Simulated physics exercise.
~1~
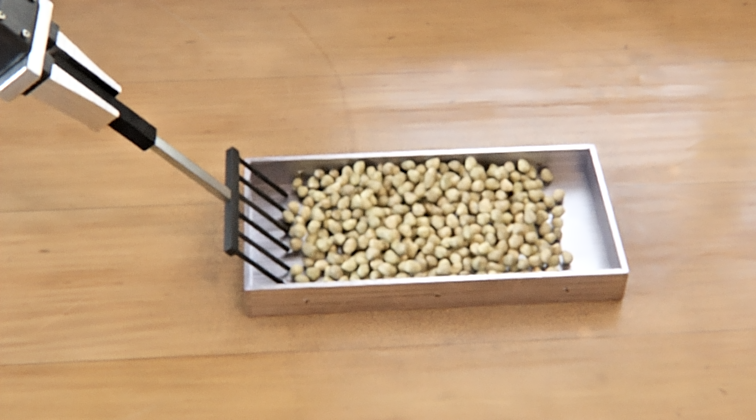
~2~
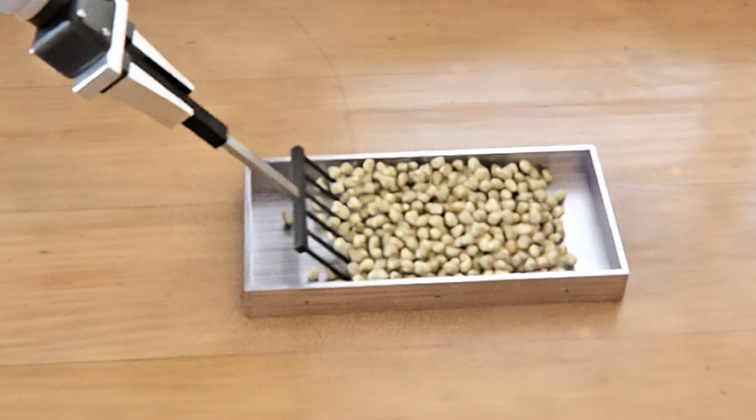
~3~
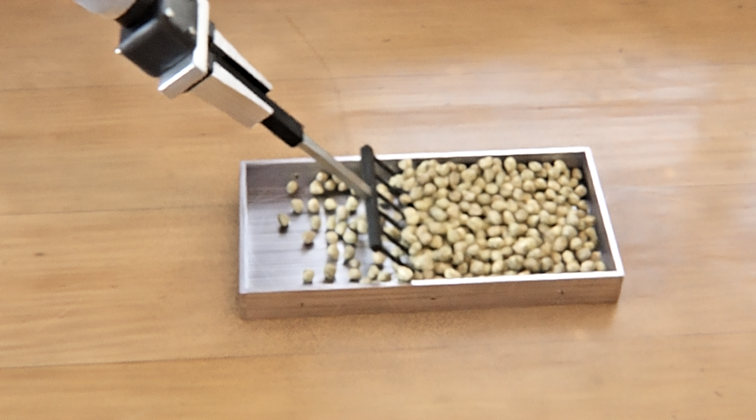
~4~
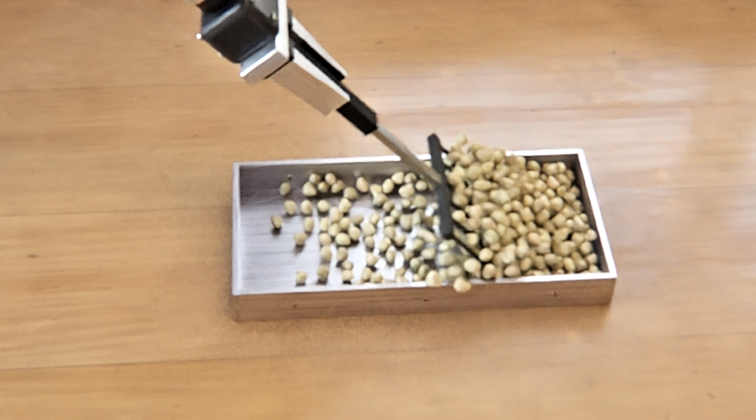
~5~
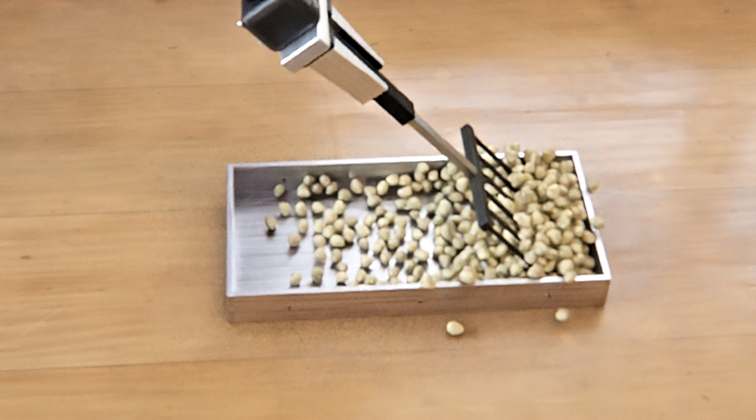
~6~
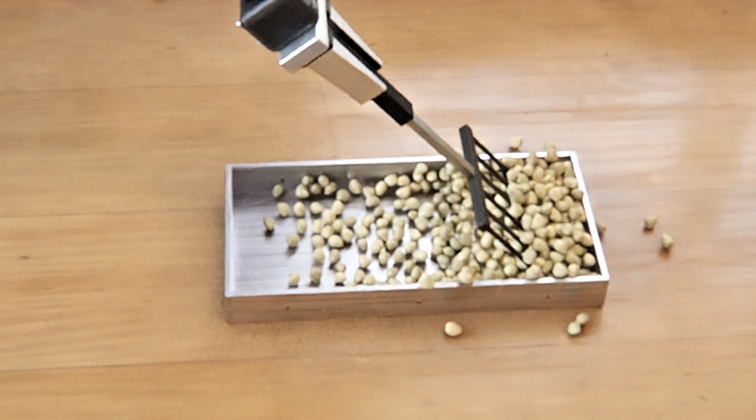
On a light wooden table, a shallow rectangular metal tray holds a spread of pale dried beans, with a black rake gripped by a robot arm at its left end. The rake sweeps right through the beans, pushing many ahead while others slip through and stay scattered behind it. As it nears the right side, the beans heap up above the rim and a few begin to spill. The rake then stops short of the right end. Most of the beans remain in the tray, crowded toward the right, while a handful lie on the table around it.
